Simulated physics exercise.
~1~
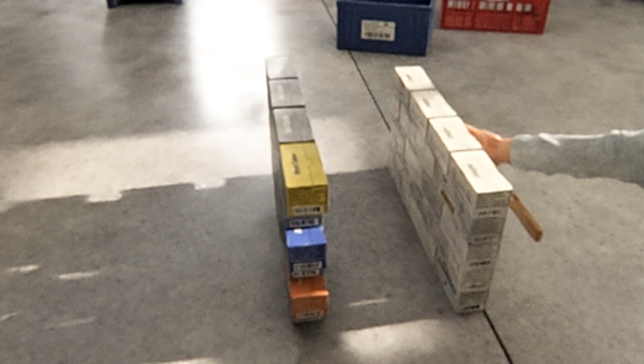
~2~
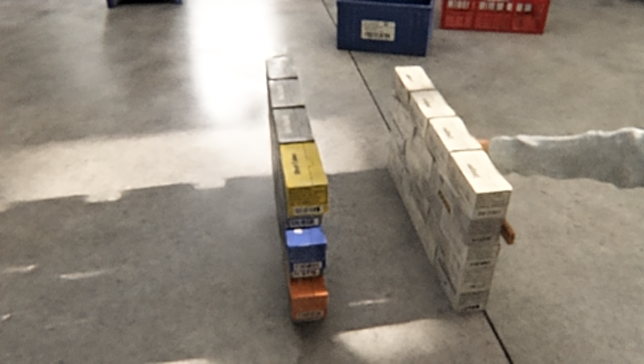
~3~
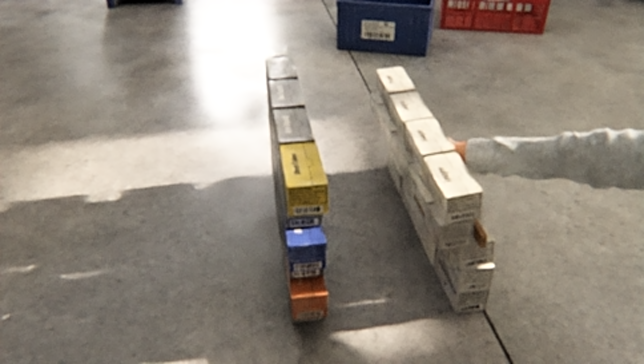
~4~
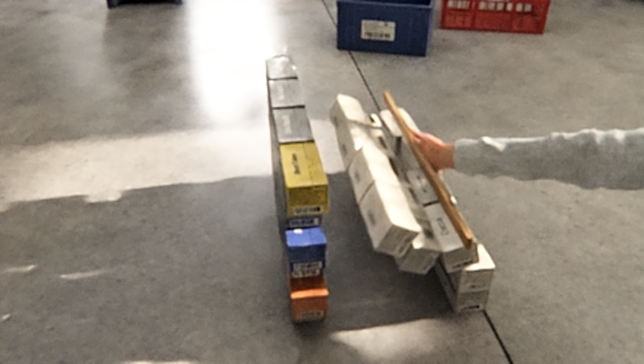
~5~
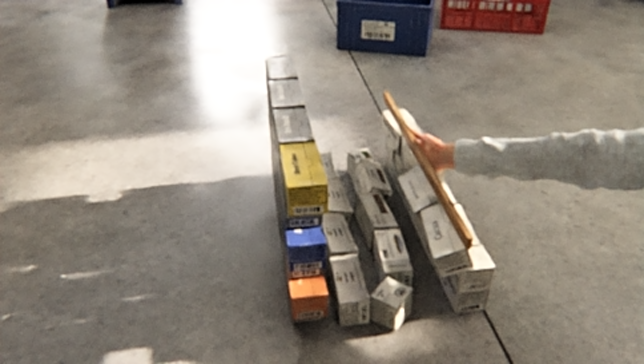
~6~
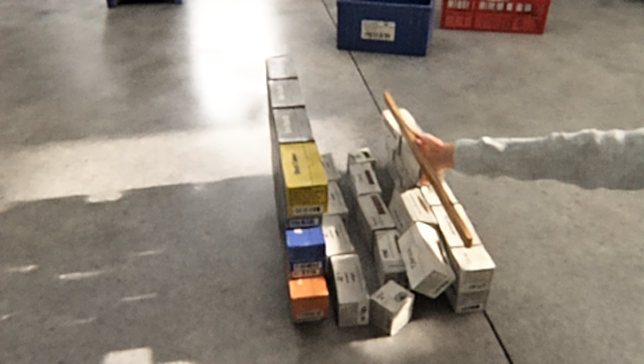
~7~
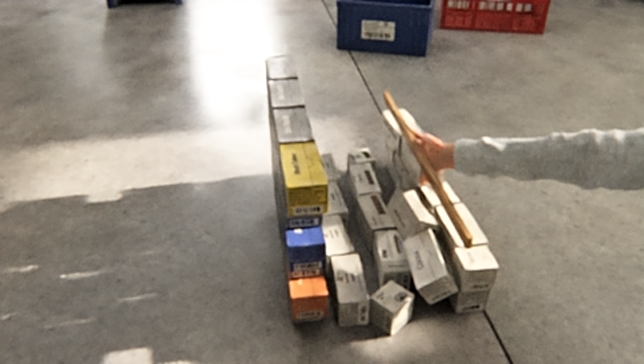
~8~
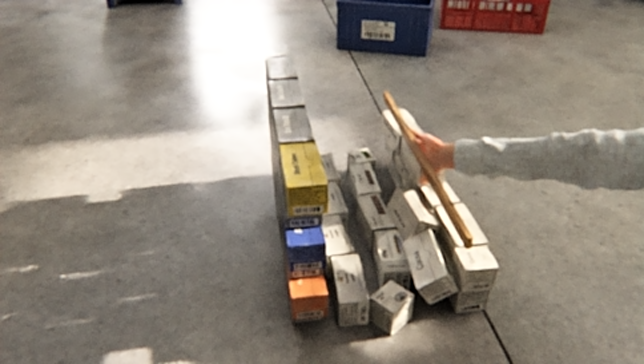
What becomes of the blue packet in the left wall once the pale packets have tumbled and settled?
The blue packet stays up in its place in the left wall, just above the orange one, with the fallen pale packets lying beside it.
Shop floor, a hand pushing a pale packet wall leftward with a batten, many packets falling, the neighbouring wall staying upright.
